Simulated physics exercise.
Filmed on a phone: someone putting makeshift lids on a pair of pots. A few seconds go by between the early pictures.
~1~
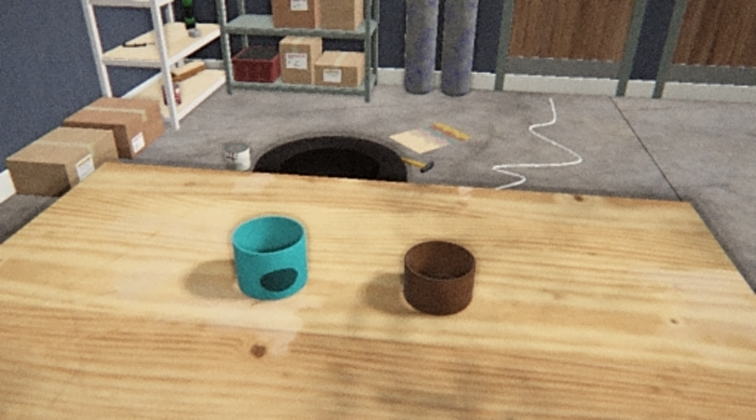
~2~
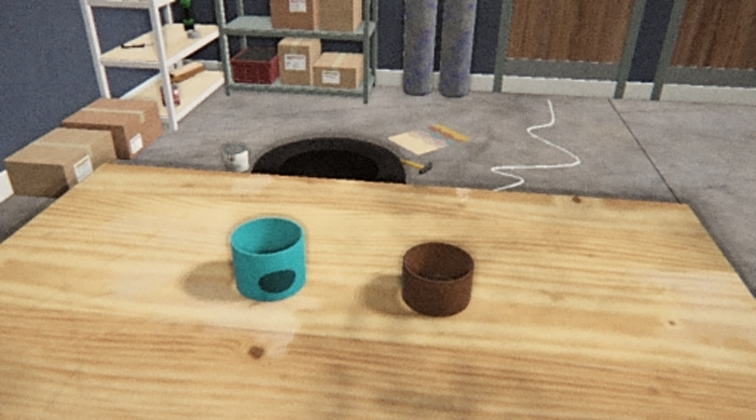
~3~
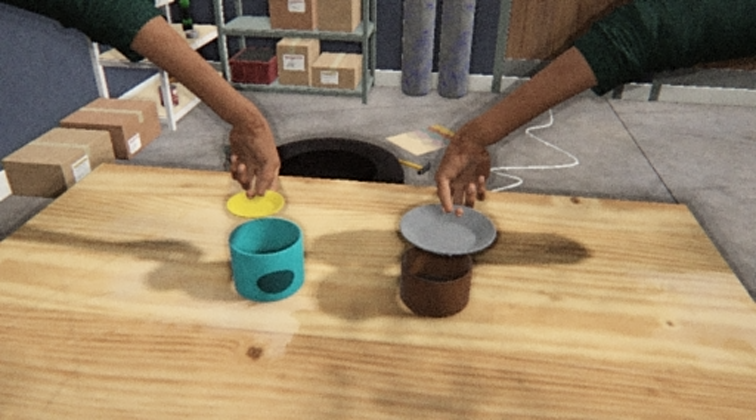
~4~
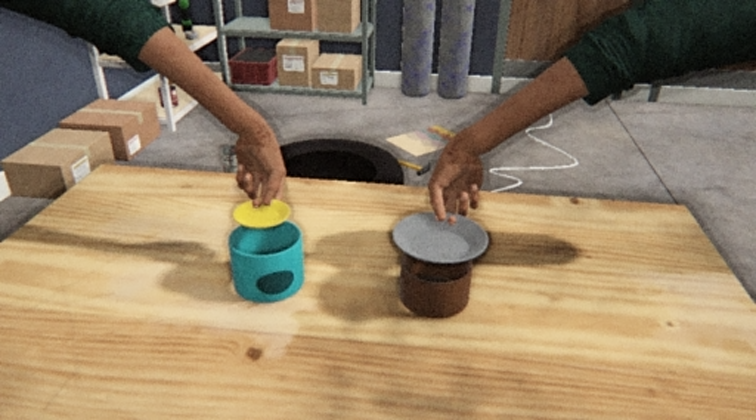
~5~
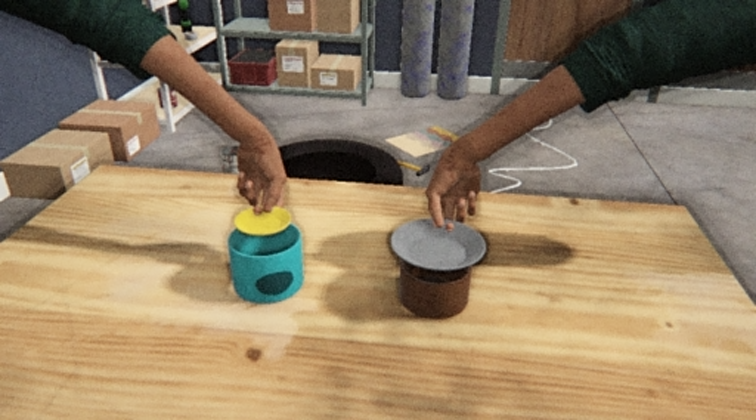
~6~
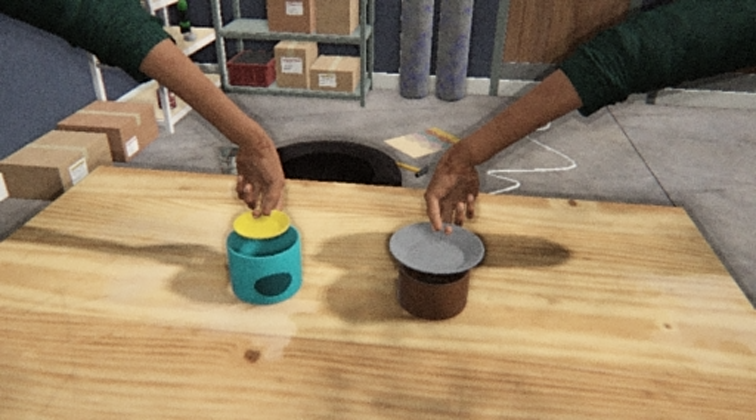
Two hands lower a yellow saucer and a grey saucer onto the two pots below.
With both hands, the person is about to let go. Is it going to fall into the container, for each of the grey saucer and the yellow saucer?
The grey saucer: No, it sits on top. The yellow saucer: Yes, it falls in.
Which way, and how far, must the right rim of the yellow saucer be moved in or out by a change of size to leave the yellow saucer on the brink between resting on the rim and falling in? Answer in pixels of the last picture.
It takes a move of some 8 pixels to the right.
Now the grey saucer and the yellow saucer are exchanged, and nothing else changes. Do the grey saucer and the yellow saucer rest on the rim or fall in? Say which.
Swapped, the grey saucer does not fall in; the yellow saucer tumbles in.
Then, 0.16 s on from there, grey saucer sitting on the rim near (435, 258); yellow saucer on its way down near (265, 262).
Then, 0.22 s on from there, grey saucer sitting on the rim near (435, 258); yellow saucer at the bottom near (267, 276).
In the end, the grey saucer covers the opening, near (435, 258); the yellow saucer drops inside, near (267, 279).
